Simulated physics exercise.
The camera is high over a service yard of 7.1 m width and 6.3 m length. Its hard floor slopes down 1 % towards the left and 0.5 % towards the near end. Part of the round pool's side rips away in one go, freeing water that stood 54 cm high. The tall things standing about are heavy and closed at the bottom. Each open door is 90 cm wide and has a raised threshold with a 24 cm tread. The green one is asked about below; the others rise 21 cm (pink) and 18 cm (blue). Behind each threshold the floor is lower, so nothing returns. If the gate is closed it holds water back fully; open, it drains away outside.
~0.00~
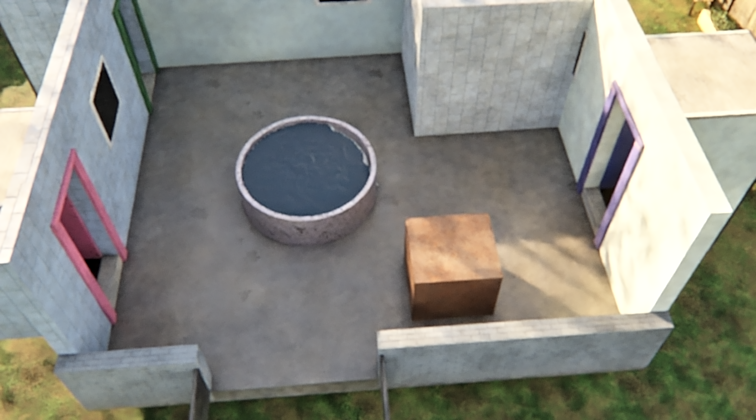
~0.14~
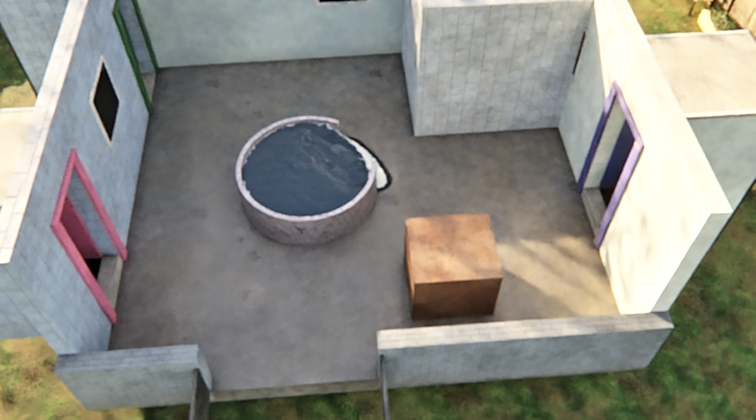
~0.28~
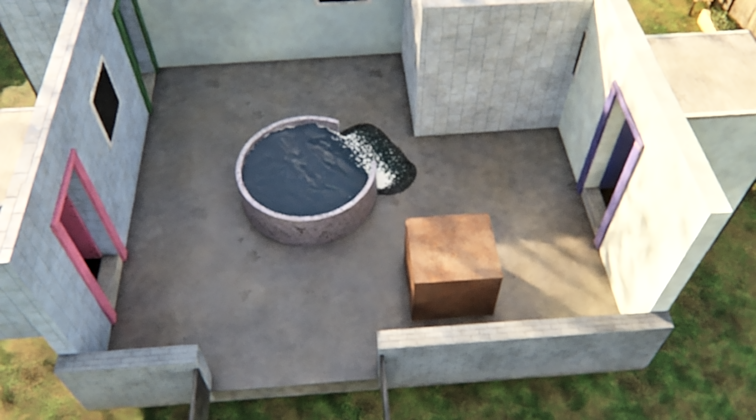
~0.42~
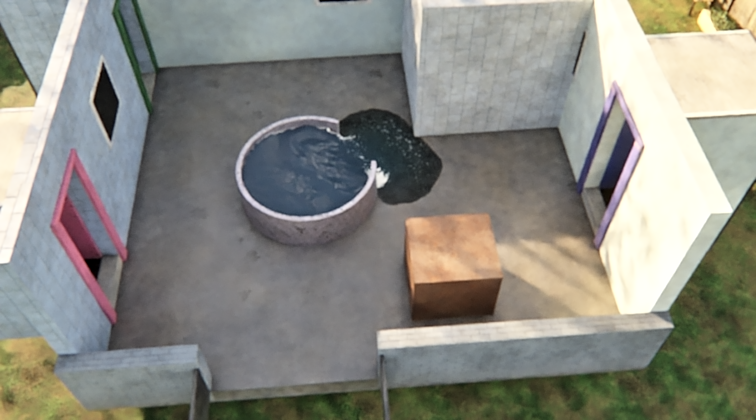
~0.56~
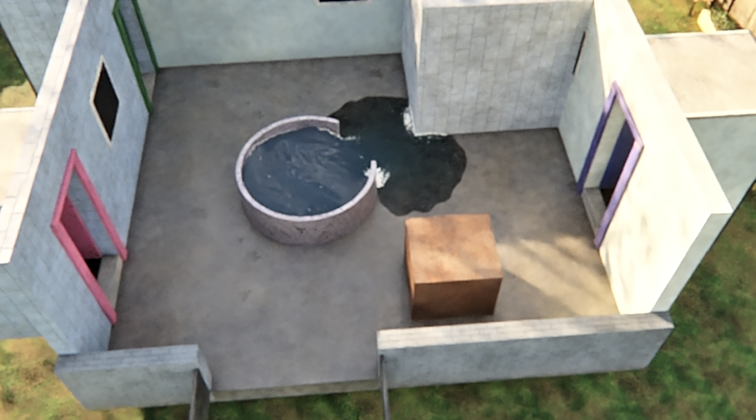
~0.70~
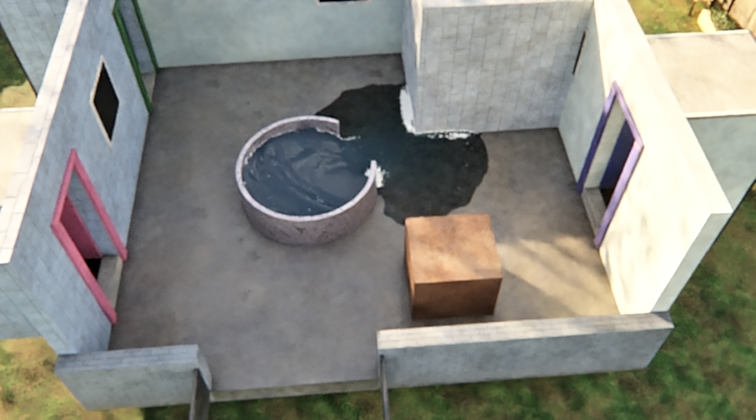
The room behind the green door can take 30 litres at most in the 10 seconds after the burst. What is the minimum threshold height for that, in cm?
At least 8 cm or so.
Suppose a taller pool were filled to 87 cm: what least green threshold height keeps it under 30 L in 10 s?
Some 15 cm.
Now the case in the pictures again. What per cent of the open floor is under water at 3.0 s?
About 35 per cent.
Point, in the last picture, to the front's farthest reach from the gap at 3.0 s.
Around (625, 342).
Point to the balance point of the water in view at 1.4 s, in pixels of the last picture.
Near (346, 172).
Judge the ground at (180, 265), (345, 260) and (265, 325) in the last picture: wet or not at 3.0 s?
In that order: Still dry, still dry, still dry.
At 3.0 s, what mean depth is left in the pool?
Some 23 cm.
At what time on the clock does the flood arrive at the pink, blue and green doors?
Pink 6.0 s, blue 2.0 s, green 3.2 s.
After 1.4 s water covers 20 % of the floor, deepest (30 cm) near (409, 134); it has not reached the green door.
After 3.0 s water covers 35 % of the floor, deepest (22 cm) near (388, 59); it has not reached the green door.
After 10.0 s water covers 90 % of the floor, deepest (10 cm) near (103, 383); 7 cm at the green door, 85 litres in over its 5 cm threshold.
At the green door as built, the water arrived by 3.3 s and peaked near 12 cm at 4.2 s.
With a threshold of 7 cm, 43 litres would have come in within the 10 s; with 9.5 cm, 12 litres. So under 30 litres takes about 8 cm.
